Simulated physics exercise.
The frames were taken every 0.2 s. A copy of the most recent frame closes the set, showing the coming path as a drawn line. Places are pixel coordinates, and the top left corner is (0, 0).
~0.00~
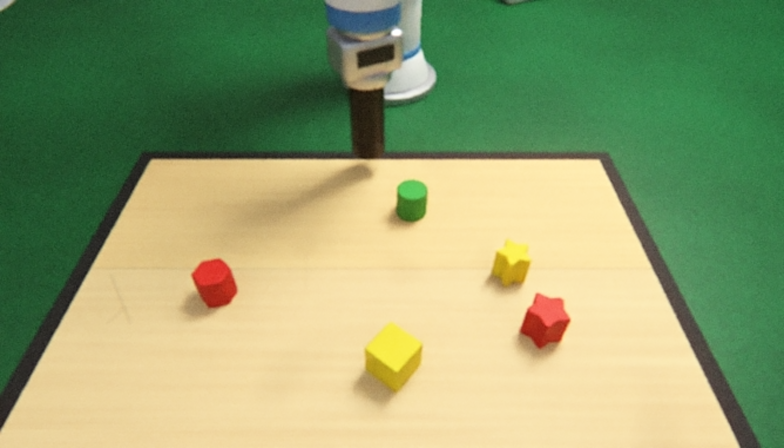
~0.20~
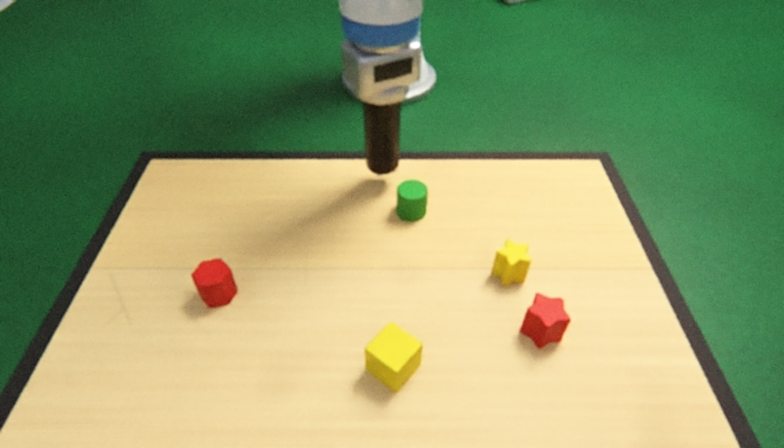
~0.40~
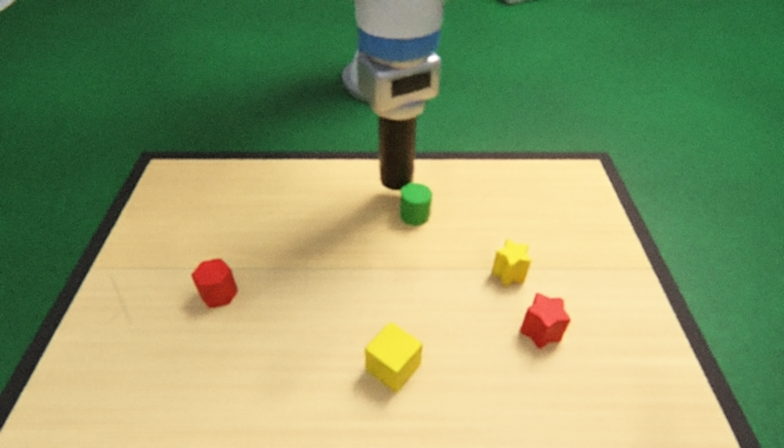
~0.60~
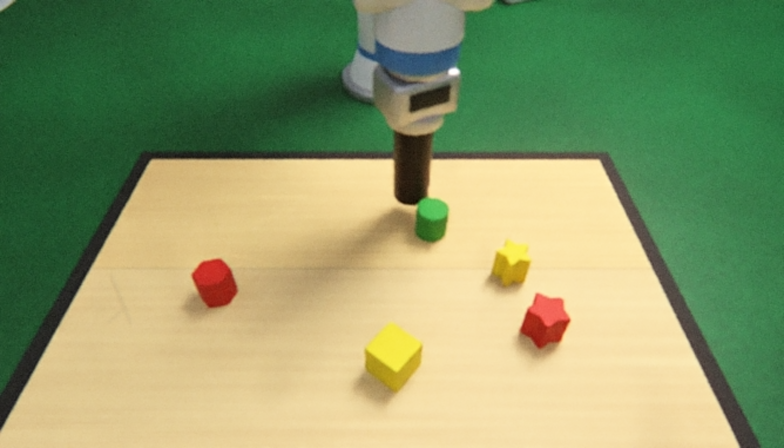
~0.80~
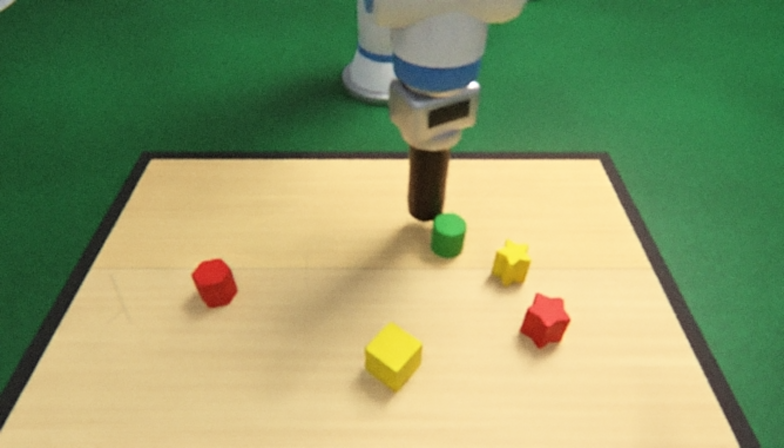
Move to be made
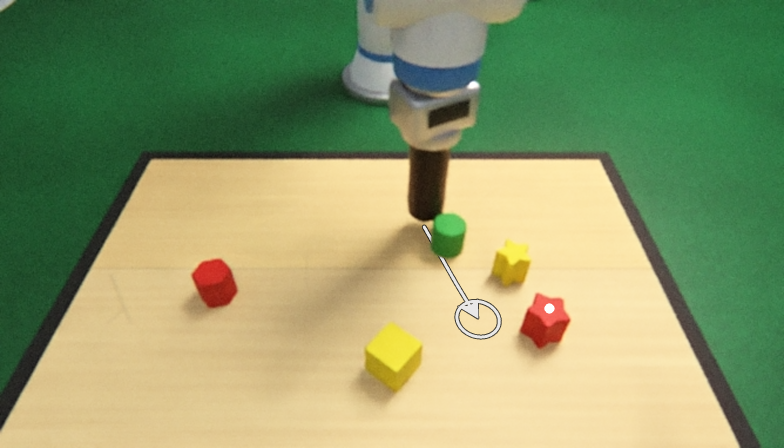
The footage shows a robot arm with a dark peg moving toward the lower right over a wooden board, then pushing a green cylinder a short way diagonally toward a yellow star, while the red and yellow blocks stay still.
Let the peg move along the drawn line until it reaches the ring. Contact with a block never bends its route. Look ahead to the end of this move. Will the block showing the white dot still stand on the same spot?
Yes, I think so.
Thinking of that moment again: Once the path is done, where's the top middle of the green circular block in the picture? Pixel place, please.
If I read the scene right, the answer is (516, 279).
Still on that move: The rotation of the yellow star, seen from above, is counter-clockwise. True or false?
That claim is true.
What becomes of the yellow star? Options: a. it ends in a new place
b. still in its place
My pick is a.
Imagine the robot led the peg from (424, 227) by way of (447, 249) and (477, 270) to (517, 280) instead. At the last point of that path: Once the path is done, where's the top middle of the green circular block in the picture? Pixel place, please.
I'd expect the centre of its top face to be at (542, 287).
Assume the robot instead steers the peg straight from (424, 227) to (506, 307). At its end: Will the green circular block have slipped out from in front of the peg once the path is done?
No
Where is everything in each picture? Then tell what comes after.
The first frame shows lower end of the peg at (369, 151), tops of blocks, green circular block at (413, 188), yellow star at (515, 251), red star at (549, 308).
The second frame shows peg at (383, 166), blocks as before.
The third frame shows peg at (397, 180), green circular block at (416, 192).
The fourth frame shows peg at (411, 195), green circular block at (433, 208).
The fifth frame shows peg at (425, 210), green circular block at (450, 223), yellow star at (515, 251), red star at (549, 308).
The drawn path runs from (424, 227) to (478, 319); the dot is on the red star.
The first path, step by step. One third of the way, peg at (442, 238); green circular block at (476, 247).
Two thirds of the way, peg at (460, 268); green circular block at (500, 268); yellow star at (529, 253), turned 25° anticlockwise.
At the end, peg at (482, 302); green circular block at (516, 279); yellow star at (529, 253), turned 25° anticlockwise; red star not moved.
